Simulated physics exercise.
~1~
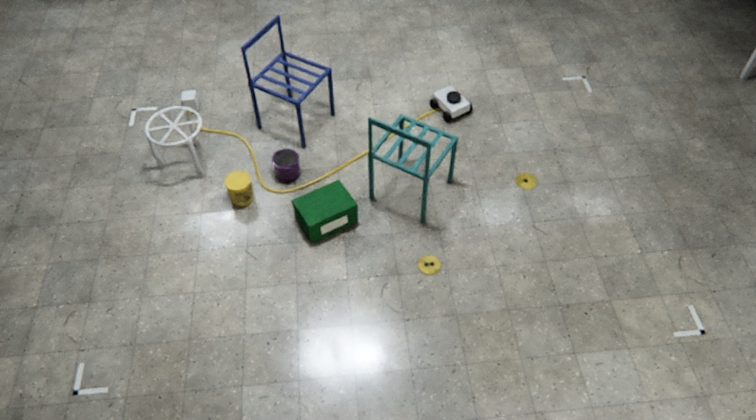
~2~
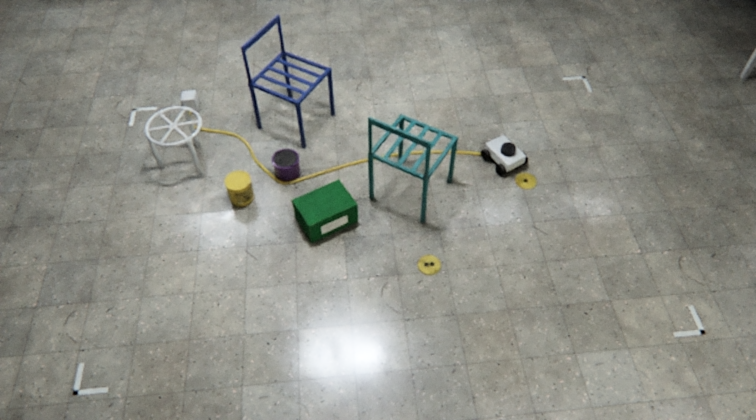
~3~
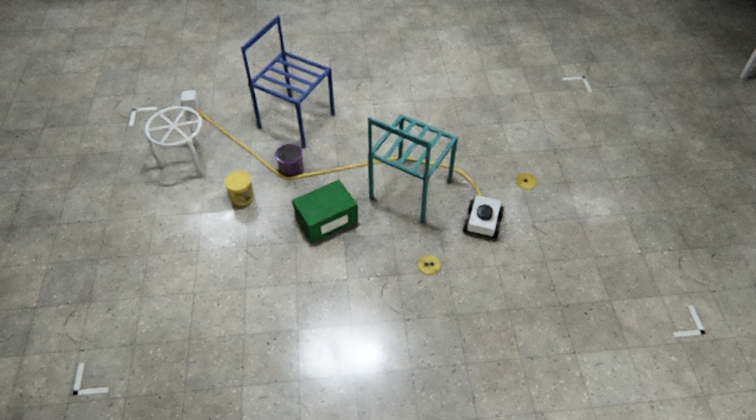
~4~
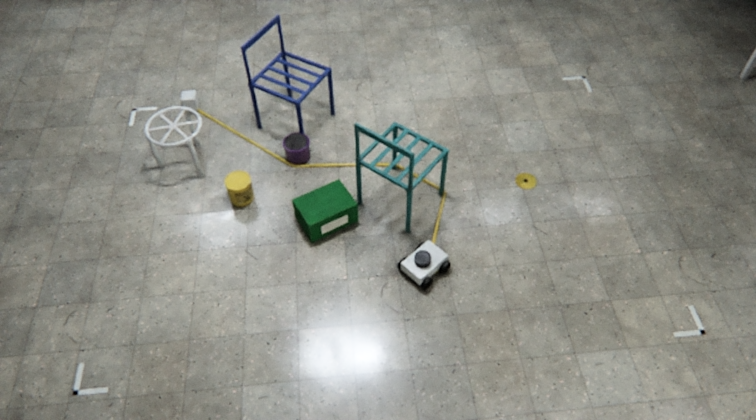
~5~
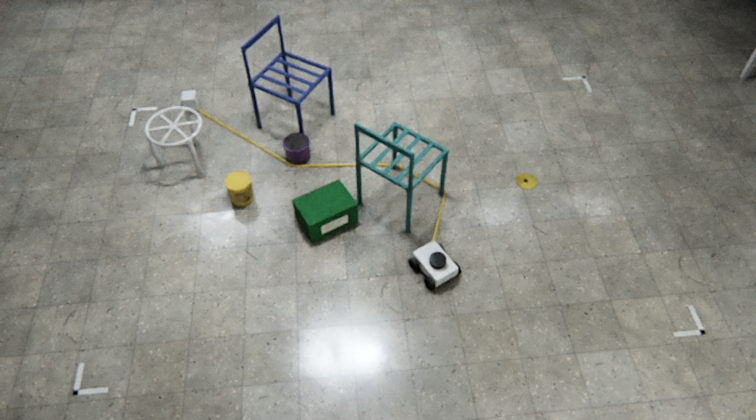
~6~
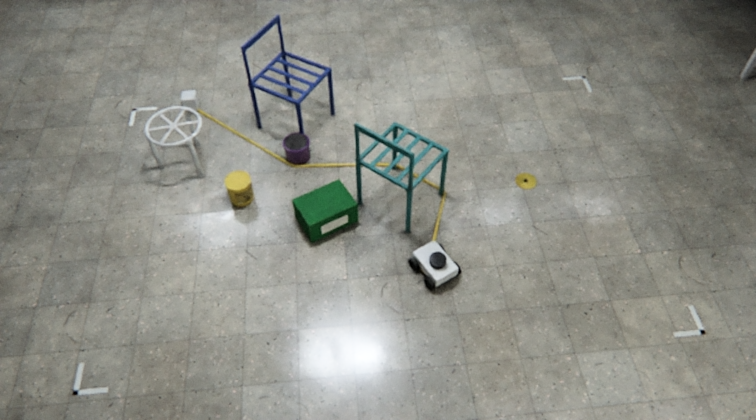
A blue chair stands near a teal chair on a shiny grey tiled floor, seen from above, with a white stool at left and a yellow bin, a purple pot and a green carton between them. A small white cart trailing a yellow lead rolls right and down from behind the teal chair to a yellow mark. It turns down and then left toward a second mark, while the tightening lead nudges the purple pot slightly up and right. The teal chair shifts slightly left and down. The cart stops over the lower mark, below the teal chair, with the lead still attached.
